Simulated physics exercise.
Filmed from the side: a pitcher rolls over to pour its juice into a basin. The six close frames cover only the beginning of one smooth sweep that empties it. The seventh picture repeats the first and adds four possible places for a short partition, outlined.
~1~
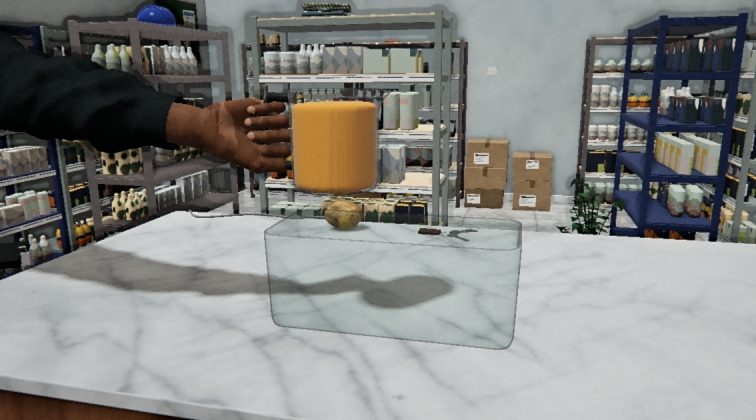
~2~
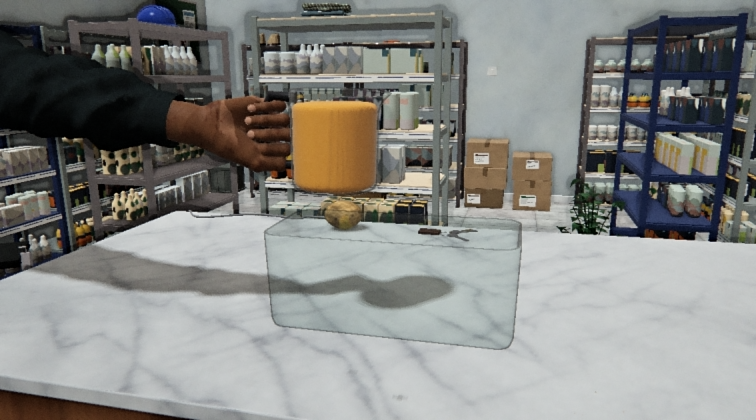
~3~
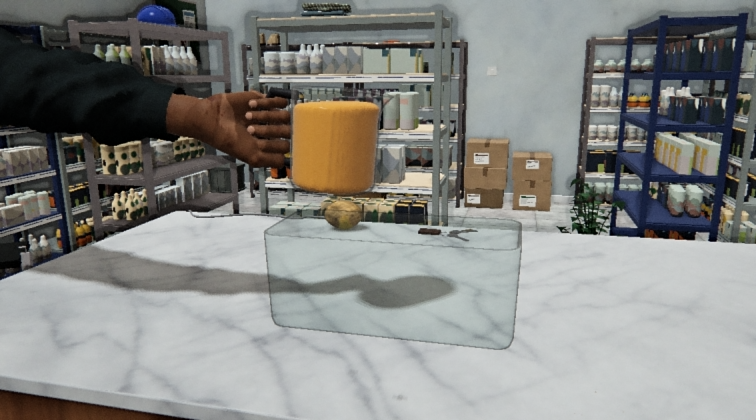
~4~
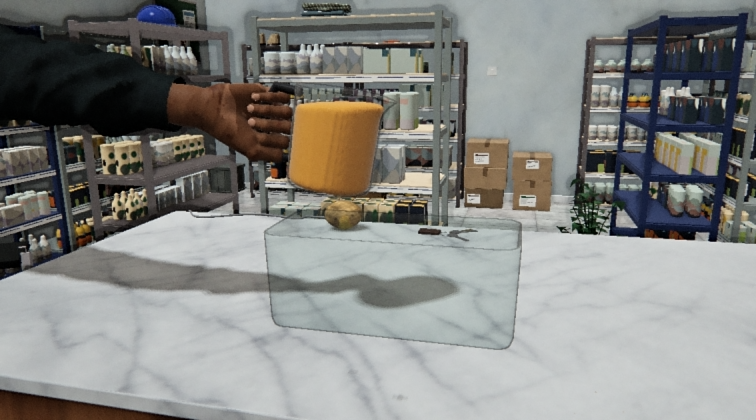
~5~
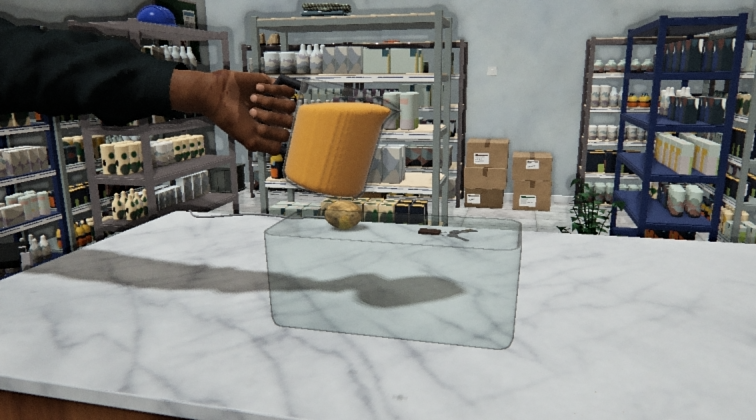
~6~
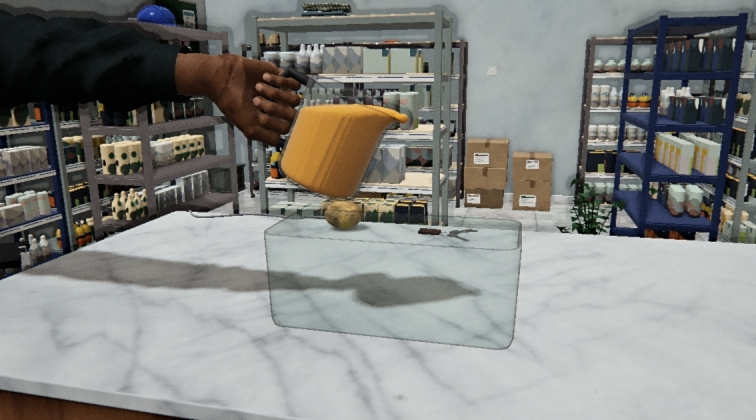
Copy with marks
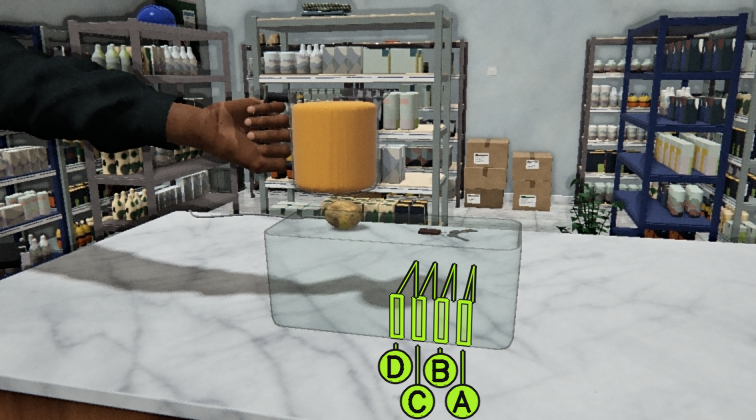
At first, a hand at the left holds a pitcher of orange juice nearly still and upright above a clear basin on a marble counter. Then the hand gradually tilts the pitcher to the right, and the juice slants inside it until a little reaches over the lip.
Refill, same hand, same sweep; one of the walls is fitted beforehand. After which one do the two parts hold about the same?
B works best here.
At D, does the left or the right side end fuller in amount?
The right one.
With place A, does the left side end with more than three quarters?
Yes.
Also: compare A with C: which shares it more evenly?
That is place C.
On the marked copy, A at (462, 351); B at (440, 348); C at (417, 346); D at (395, 344).
With A, about 92 % ends left of the wall and 6 % right of it.
With B, about 55 % ends left of the wall and 44 % right of it.
With C, about 22 % ends left of the wall and 77 % right of it.
With D, about 4 % ends left of the wall and 95 % right of it.
